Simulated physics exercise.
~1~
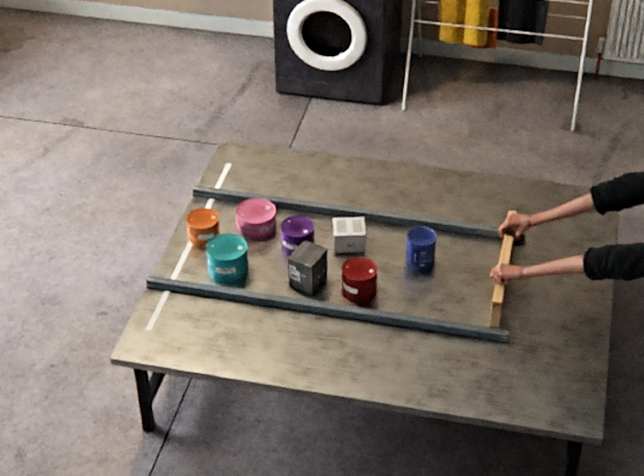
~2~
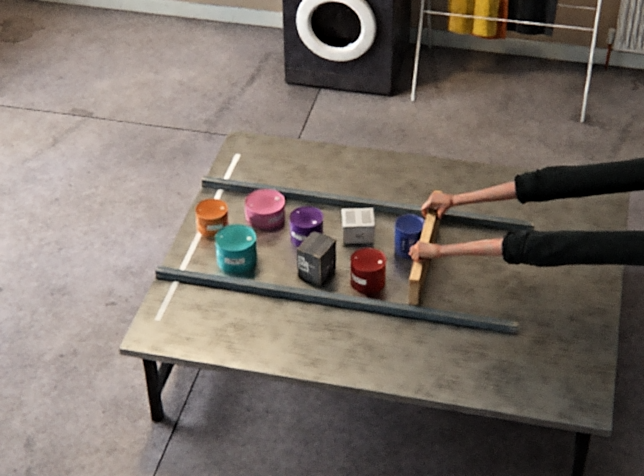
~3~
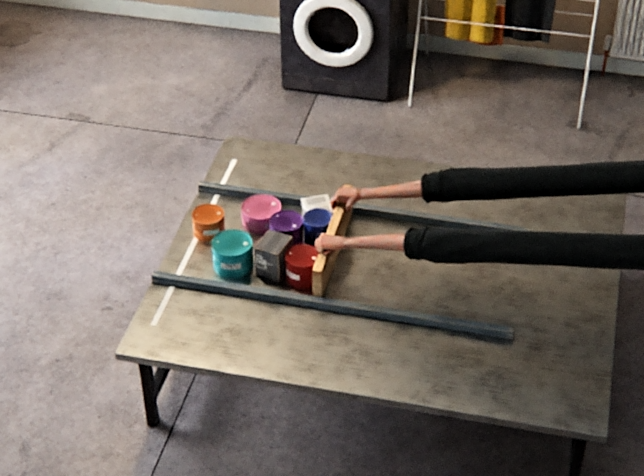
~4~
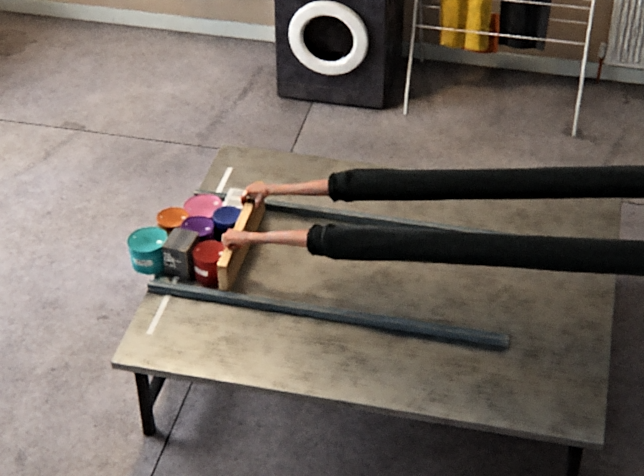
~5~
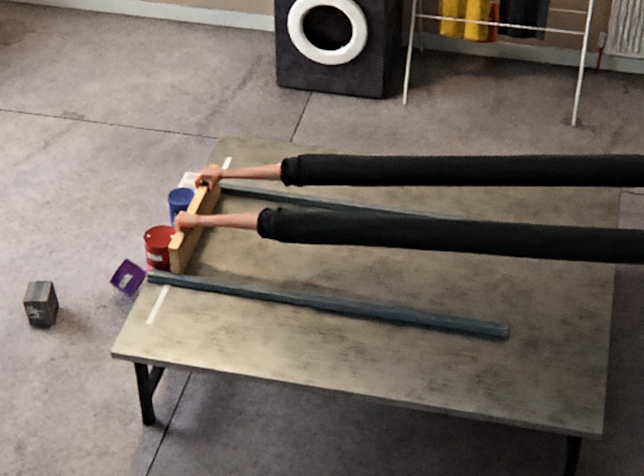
A wooden bar, held at both ends by a pair of hands, slides left between two rails across a low table. It reaches the blue pail first, then gathers the red, purple and pink canisters, the white box and the grey parcel into a tight cluster. The arms stretch further, driving the crowded group, with the orange and turquoise canisters, over the white tape toward the left edge. Several go over the end, the purple canister tipping beside the table and the grey parcel out over the floor. The red canister, blue pail and white box remain by the bar at the edge.
